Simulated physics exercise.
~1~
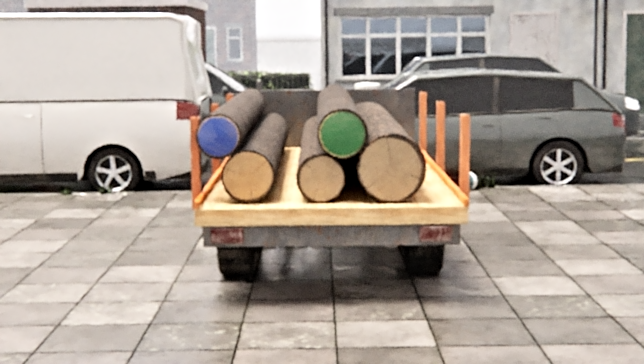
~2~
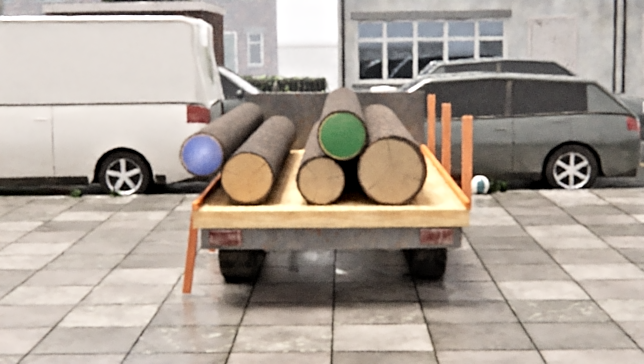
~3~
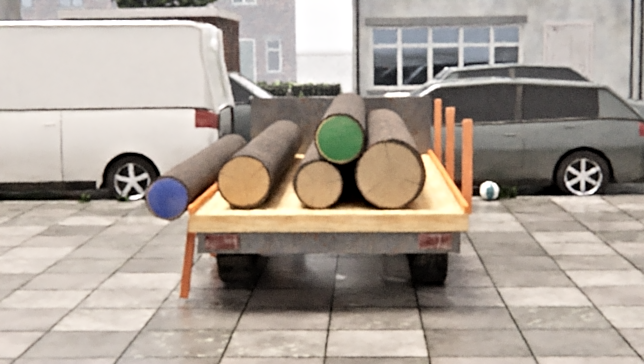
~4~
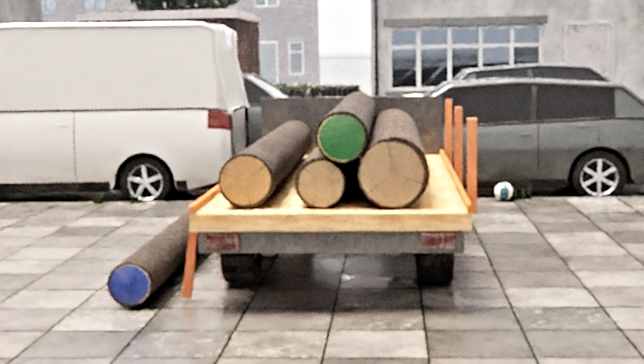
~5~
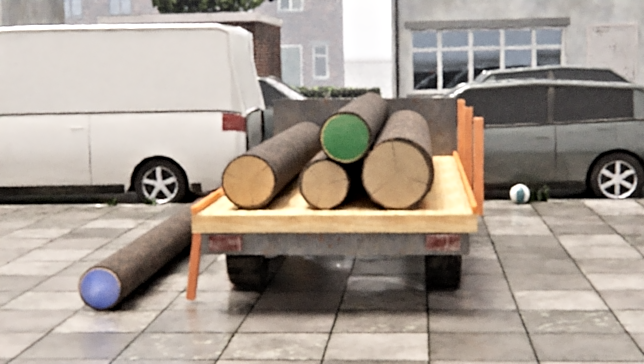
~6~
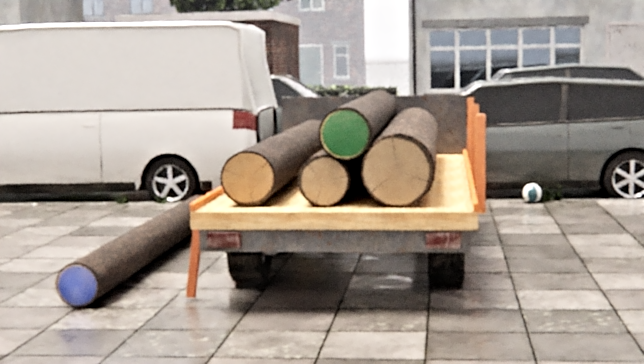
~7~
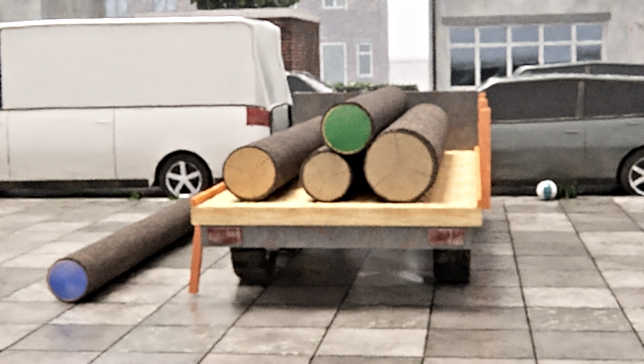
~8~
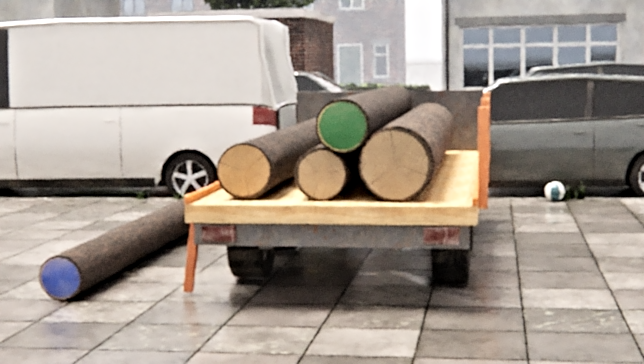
The blue-ended log slid off the left side of a parked trailer as the orange posts there swung down, dropped to the paving and rolled a little farther left before stopping, while the green-ended log stayed perched on the three others.
